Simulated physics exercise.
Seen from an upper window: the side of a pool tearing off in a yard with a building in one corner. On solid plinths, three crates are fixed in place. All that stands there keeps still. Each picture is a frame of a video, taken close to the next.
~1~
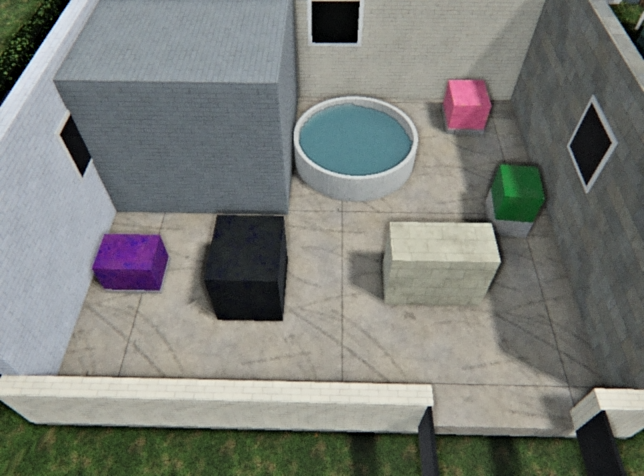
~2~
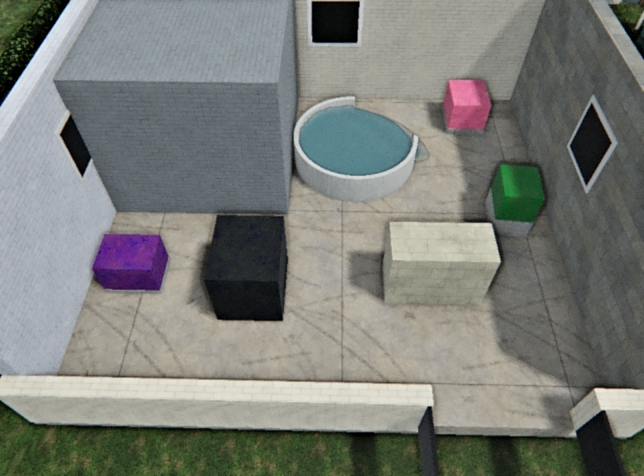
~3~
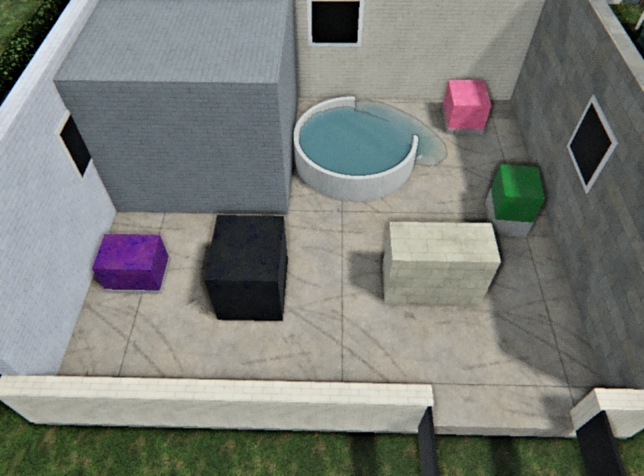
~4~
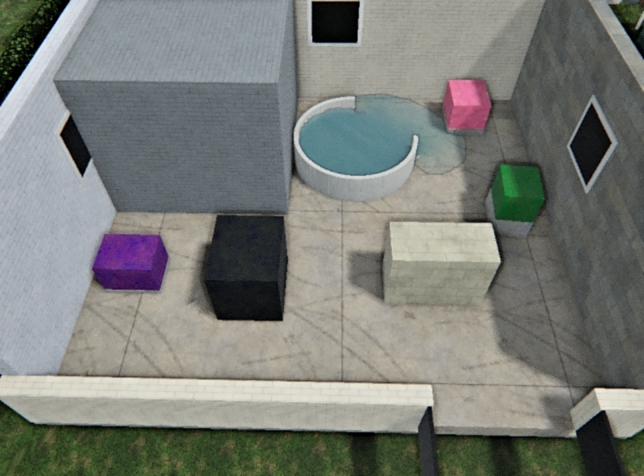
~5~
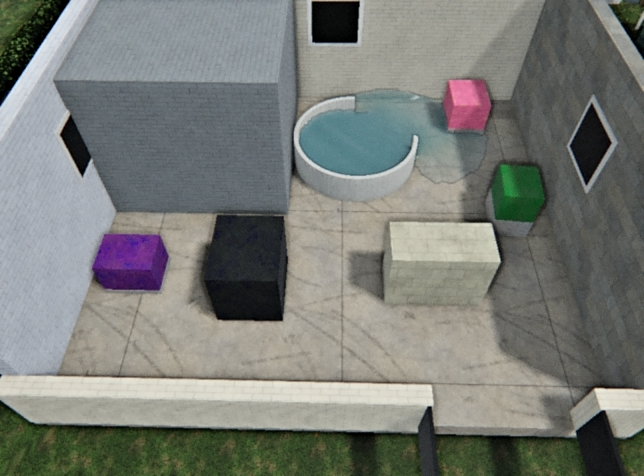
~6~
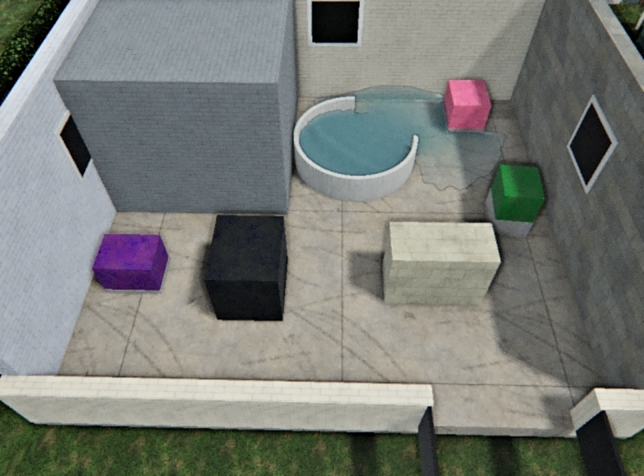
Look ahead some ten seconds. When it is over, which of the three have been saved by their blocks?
My prediction: The green crate stays above the water, the pink crate is not above the water, the purple crate stays above the water.
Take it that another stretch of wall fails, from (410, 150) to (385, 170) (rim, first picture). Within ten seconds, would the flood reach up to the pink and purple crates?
The pink crate is untouched; the purple crate is untouched.
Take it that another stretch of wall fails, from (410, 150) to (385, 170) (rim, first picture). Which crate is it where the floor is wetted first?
That would be the crate marked green.
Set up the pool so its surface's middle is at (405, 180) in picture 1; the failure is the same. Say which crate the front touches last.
I'd go with the one in purple.
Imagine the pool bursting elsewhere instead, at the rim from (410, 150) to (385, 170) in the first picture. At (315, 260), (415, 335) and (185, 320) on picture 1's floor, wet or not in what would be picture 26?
Order as asked: Swamped, untouched, untouched.
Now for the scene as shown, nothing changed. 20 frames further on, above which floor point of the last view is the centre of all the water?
Centre of mass: Roughly (410, 149).
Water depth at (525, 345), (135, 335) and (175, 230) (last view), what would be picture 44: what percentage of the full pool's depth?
Going in order, roughly 6, 0 and 0 %.
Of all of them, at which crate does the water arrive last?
The purple crate.
A moment on, water covers 15 % of the floor; the green crate not reached, the pink crate water round its plinth, the purple crate not reached.
Next, water covers 20 % of the floor; the green crate water round its plinth, the pink crate water round its plinth, the purple crate not reached.
Then, water covers 30 % of the floor; the green crate water round its plinth, the pink crate water round its plinth, the purple crate not reached.
Later, water covers 55 % of the floor; the green crate water round its plinth, the pink crate water round its plinth, the purple crate not reached.
In the end, water covers 80 % of the floor; the green crate stayed above the water, the pink crate was topped, the purple crate stayed above the water.
